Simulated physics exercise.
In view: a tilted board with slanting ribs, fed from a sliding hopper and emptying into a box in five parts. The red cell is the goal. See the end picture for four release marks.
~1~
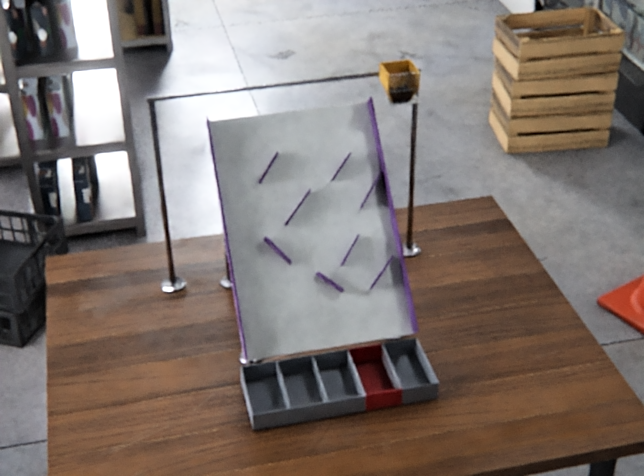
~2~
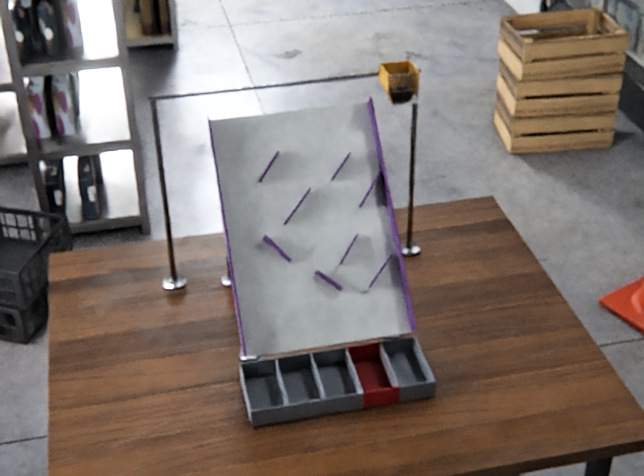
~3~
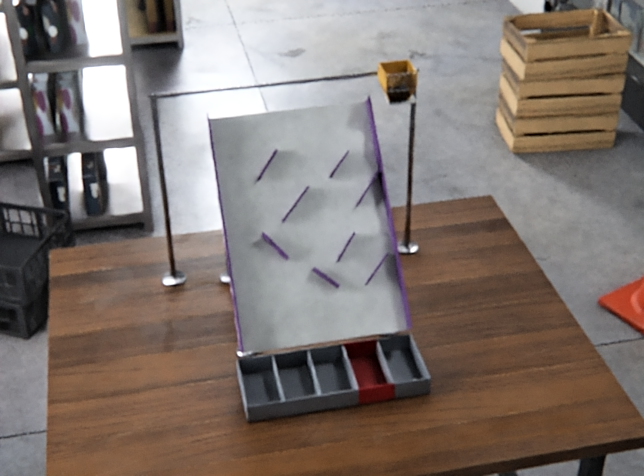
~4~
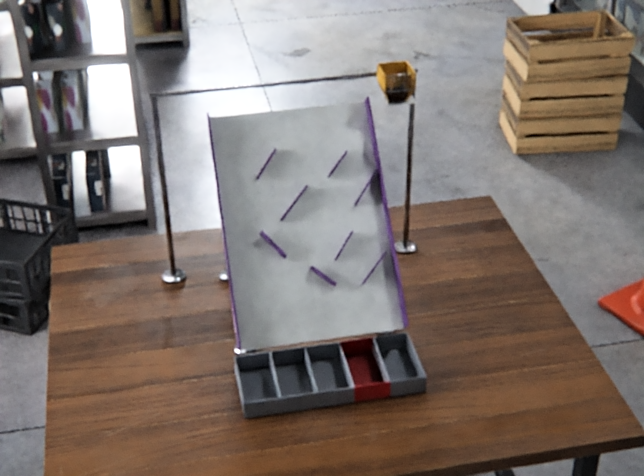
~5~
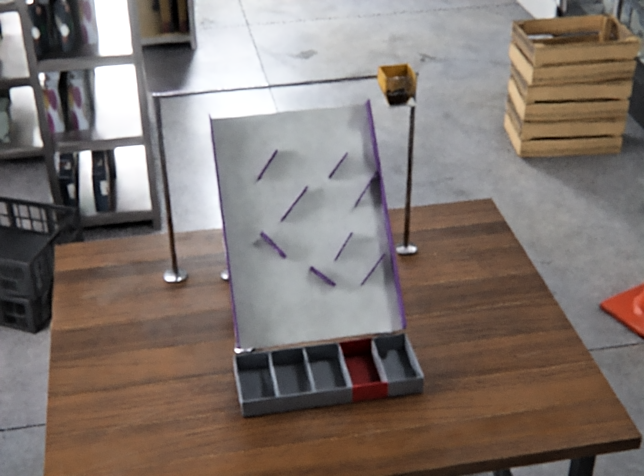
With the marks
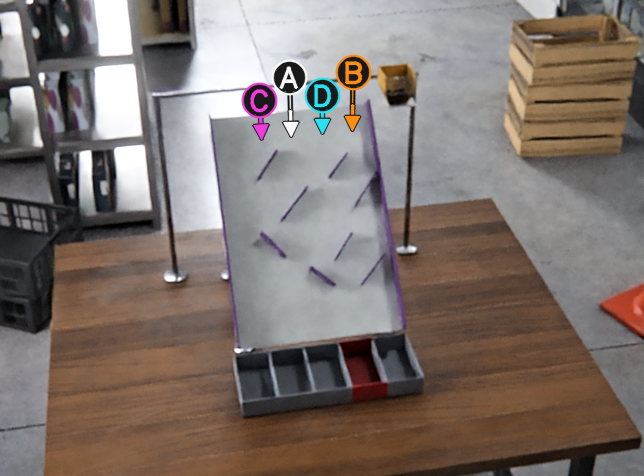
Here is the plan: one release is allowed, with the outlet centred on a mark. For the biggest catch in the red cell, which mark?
Go for B.
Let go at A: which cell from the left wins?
The third.
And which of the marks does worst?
The answer is C.
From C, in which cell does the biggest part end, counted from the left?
The first.
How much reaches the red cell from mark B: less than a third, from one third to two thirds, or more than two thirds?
Mark B gives from one third to two thirds.
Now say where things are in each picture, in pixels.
In the first frame, hopper at (399, 93), allspice berries, door shut.
In the second frame, ribs (261, 179) to (278, 151), (334, 177) to (350, 152), (286, 222) to (311, 188).
In the third frame, ribs (359, 203) to (379, 169), (263, 232) to (289, 258), (339, 260) to (355, 232).
In the fourth frame, ribs (312, 266) to (337, 284), (364, 282) to (386, 252).
In the fifth frame, red cell at (370, 391), number 4 of 5 from the left.
On the marked copy, mark A meets the board at (291, 131); mark B meets the board at (352, 125); mark C meets the board at (261, 134); mark D meets the board at (322, 128).
Choosing A, about a quarter in the red cell, about half in other cells, about a quarter outside the box.
Choosing B, about half in the red cell, about a third in other cells, a small part outside the box.
Choosing C, none in the red cell, about two thirds in other cells, about a quarter outside the box.
Choosing D, about a quarter in the red cell, about half in other cells, about a quarter outside the box.
